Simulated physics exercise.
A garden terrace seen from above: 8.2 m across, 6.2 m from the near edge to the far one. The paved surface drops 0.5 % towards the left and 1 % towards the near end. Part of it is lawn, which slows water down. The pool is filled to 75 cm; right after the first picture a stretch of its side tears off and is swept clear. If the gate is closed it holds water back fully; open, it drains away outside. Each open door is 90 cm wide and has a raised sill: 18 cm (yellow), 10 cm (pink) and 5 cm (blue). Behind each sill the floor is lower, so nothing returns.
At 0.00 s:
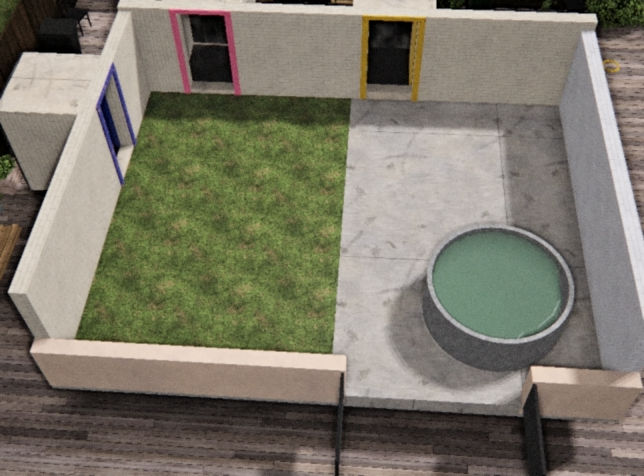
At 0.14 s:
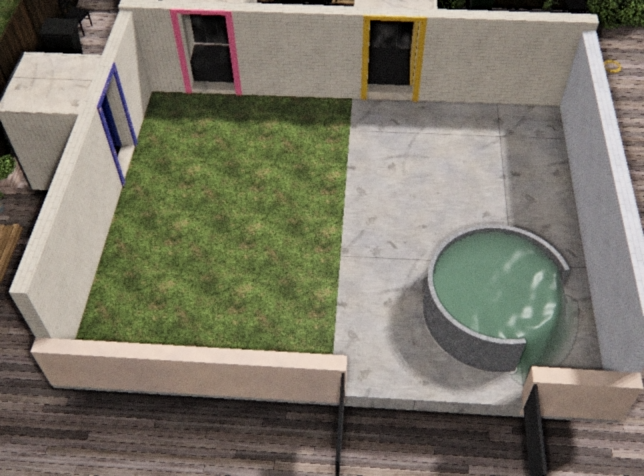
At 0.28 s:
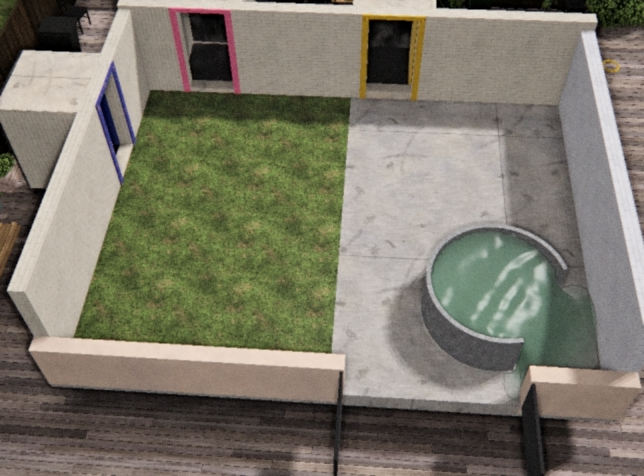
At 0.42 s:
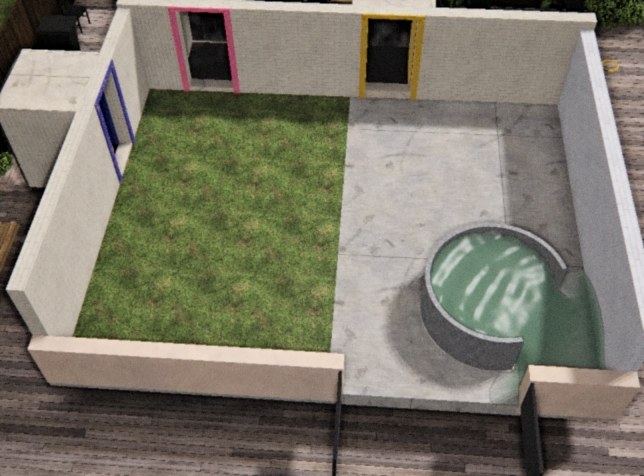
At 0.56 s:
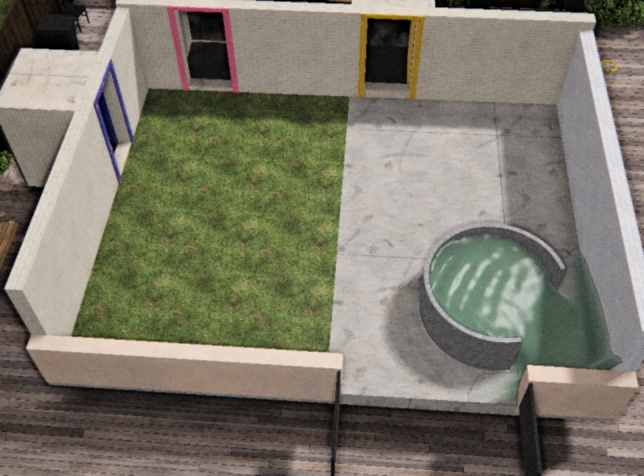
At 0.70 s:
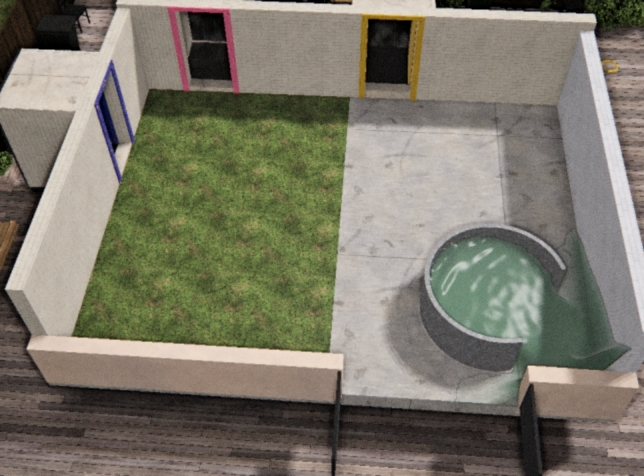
Green water stands in a round grey pool at the lower right of a walled garden terrace, seen from high above. Lawn covers the left half and pale paving the right, with pink- and yellow-edged openings in the far wall and a blue-edged one at left. The pool's near right side breaks away, and water pours out, rippling, spreads to the right wall and creeps back along it, while the camera barely shifts.
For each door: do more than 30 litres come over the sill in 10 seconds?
Door by door: At the yellow door it keeps below the limit; at the pink door it does not reach the limit; at the blue door it keeps below the limit.
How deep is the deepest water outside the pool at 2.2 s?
Up to some 41 cm.
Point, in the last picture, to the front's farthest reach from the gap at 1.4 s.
Around (563, 156).
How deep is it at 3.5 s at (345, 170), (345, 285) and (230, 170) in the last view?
About 0, 0 and 0 cm.
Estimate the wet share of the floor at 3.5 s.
Near 35 per cent is wet.
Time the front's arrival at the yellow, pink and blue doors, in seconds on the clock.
Yellow 3.2 s, pink 7.0 s, blue not in the 10 s.
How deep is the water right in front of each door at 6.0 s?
In cm: Yellow 4, pink 0, blue 0.
After 1.4 s water covers 10 % of the floor and is deepest (61 cm) near (539, 391); yellow door not reached, pink door not reached, blue door not reached.
After 2.2 s water covers 25 % of the floor and is deepest (41 cm) near (601, 395); yellow door not reached, pink door not reached, blue door not reached.
After 3.5 s water covers 35 % of the floor and is deepest (30 cm) near (525, 369); yellow door 8 cm at the sill, 0 L in, pink door not reached, blue door not reached.
After 6.0 s water covers 50 % of the floor and is deepest (22 cm) near (564, 393); yellow door 4 cm at the sill, 0 L in, pink door not reached, blue door not reached.
After 10.0 s water covers 80 % of the floor and is deepest (18 cm) near (601, 395); yellow door 3 cm at the sill, 0 L in, pink door 3 cm at the sill, 0 L in, blue door not reached.
